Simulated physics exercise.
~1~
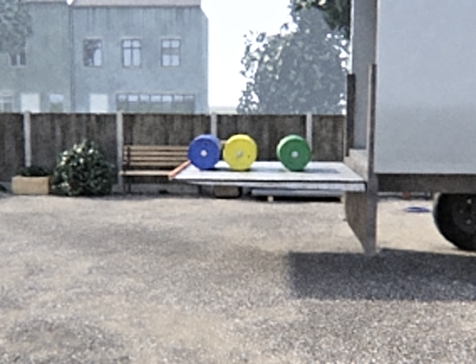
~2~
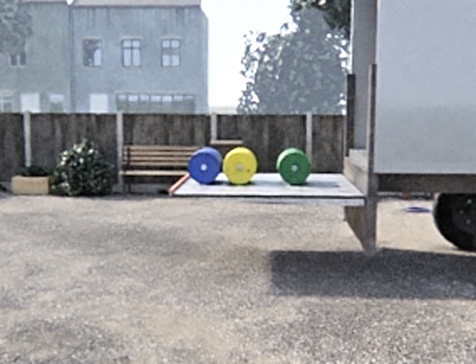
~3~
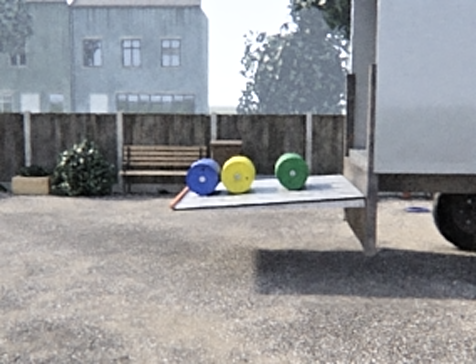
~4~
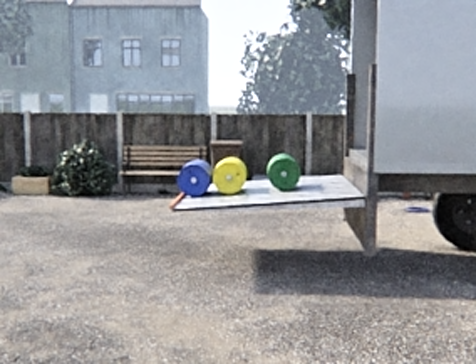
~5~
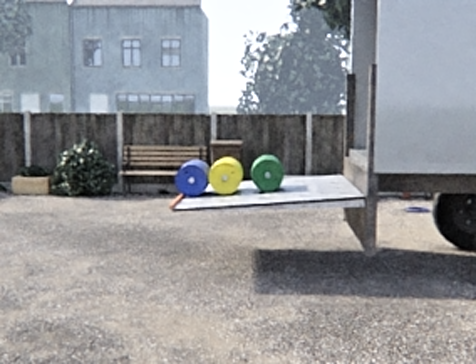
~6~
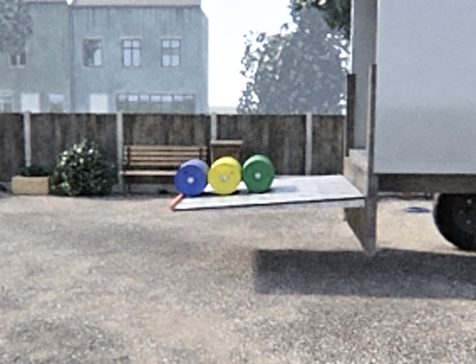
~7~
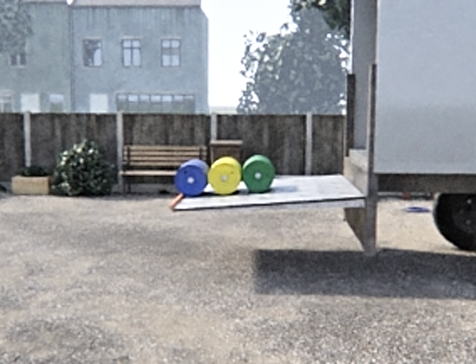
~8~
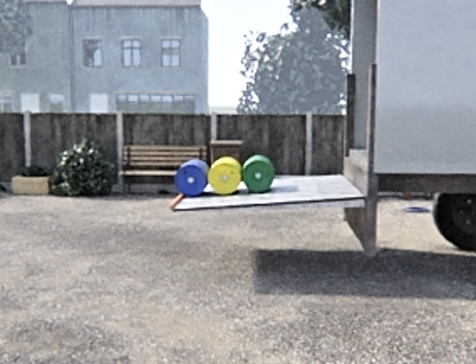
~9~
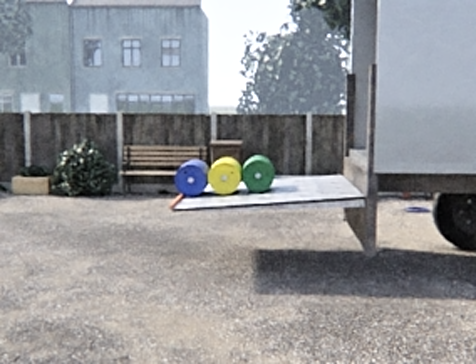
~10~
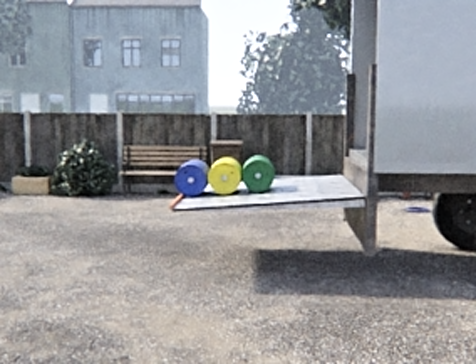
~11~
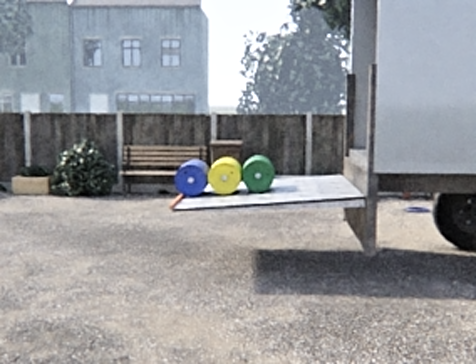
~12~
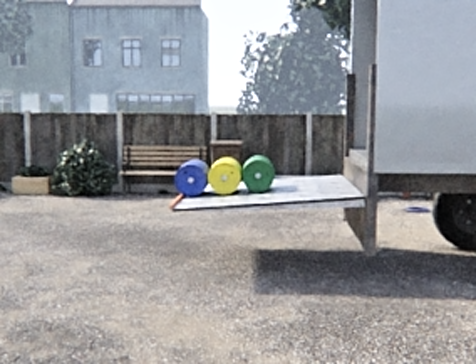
Three round kegs, blue, yellow and green from left to right, stand on a flat tail-lift plate at the back of a truck, seen from the side in a gravel yard with a bench, a wooden fence and pale houses behind. The plate drops slightly, then its left end tips down and stays tilted. All three roll left, the blue one stopping at the red flap on the outer edge and the yellow one settling against it. The green one rolls farther and comes to rest beside the yellow. They stay lined up together, none leaving the plate.
